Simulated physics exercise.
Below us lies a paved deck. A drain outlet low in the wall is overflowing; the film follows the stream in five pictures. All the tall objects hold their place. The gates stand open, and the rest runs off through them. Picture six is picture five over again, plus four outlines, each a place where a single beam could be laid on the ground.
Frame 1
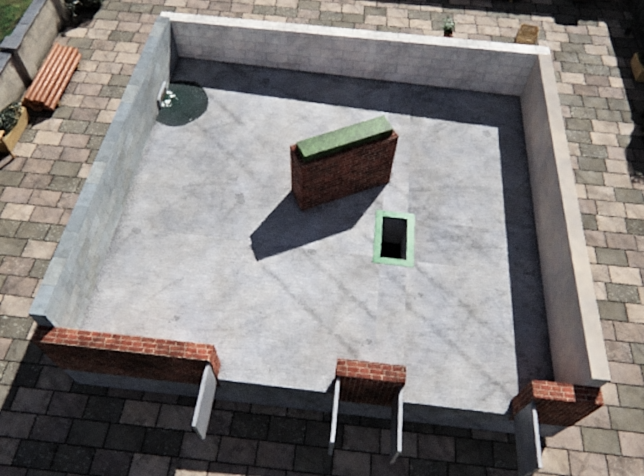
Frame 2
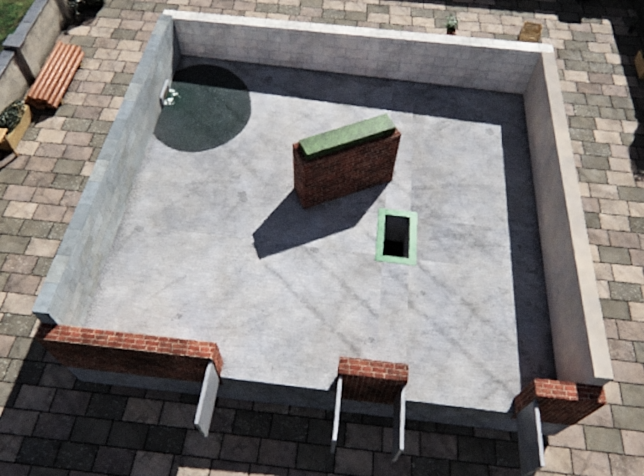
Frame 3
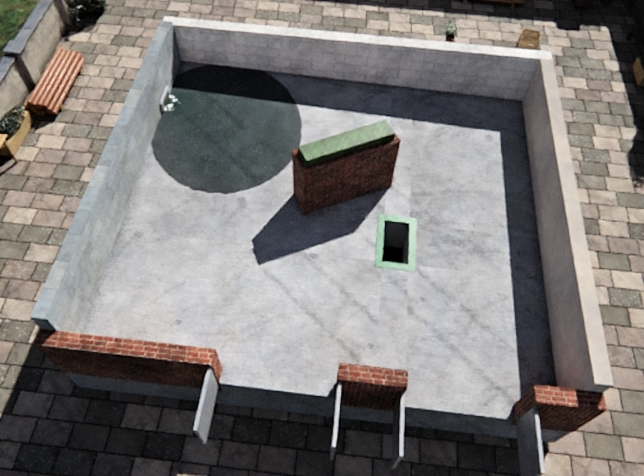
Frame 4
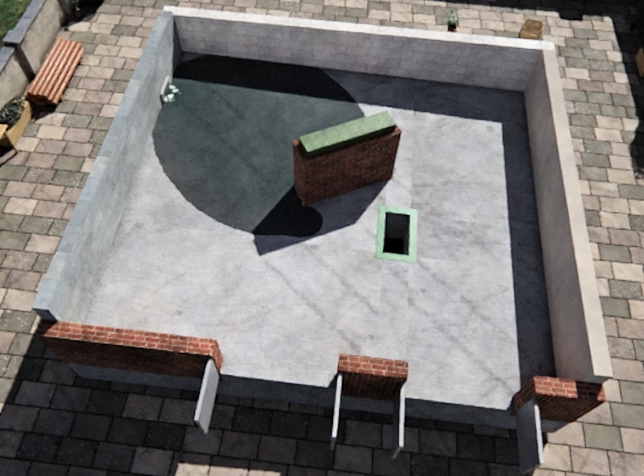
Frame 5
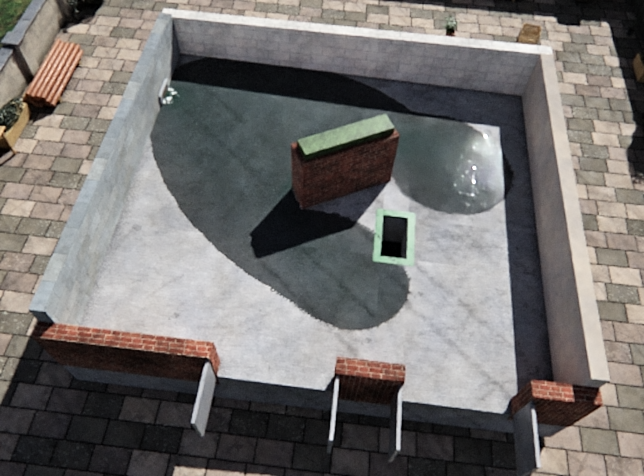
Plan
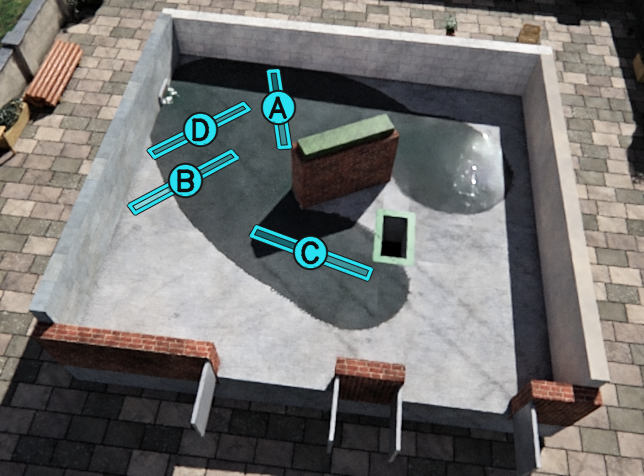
The clip shows a walled grey courtyard from above as dark water spreads from the upper left corner, widens toward a central brick block, then passes around both sides of it, while the green-edged pit stays dry.
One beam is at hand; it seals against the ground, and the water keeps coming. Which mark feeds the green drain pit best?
C beats the others.
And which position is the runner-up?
Here it is position A.
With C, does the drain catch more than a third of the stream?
No, it does not.
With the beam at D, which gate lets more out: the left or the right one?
The right gate.
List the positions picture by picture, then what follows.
Outfall at (162, 96); green drain pit at (394, 238); open gate at (454, 392); open gate at (278, 371); water covers 2 % of the ground and shows as far out as (203, 94); green drain pit still dry.
Water covers 7 % of the ground and shows as far out as (244, 117); green drain pit still dry.
Water covers 15 % of the ground and shows as far out as (296, 143); green drain pit still dry.
Water covers 27 % of the ground and shows as far out as (304, 230); green drain pit still dry.
Water covers 44 % of the ground and shows as far out as (504, 177); green drain pit still dry.
On the marked copy, A from (273, 71) to (284, 147); B from (132, 209) to (234, 154); C from (253, 231) to (369, 274); D from (151, 153) to (246, 106).
With A, about 5 % of the stream runs into the green drain pit, about 90 % out by the gates.
With B, next to none of the stream runs into the green drain pit, about 96 % out by the gates.
With C, about 19 % of the stream runs into the green drain pit, about 78 % out by the gates.
With D, next to none of the stream runs into the green drain pit, about 96 % out by the gates.
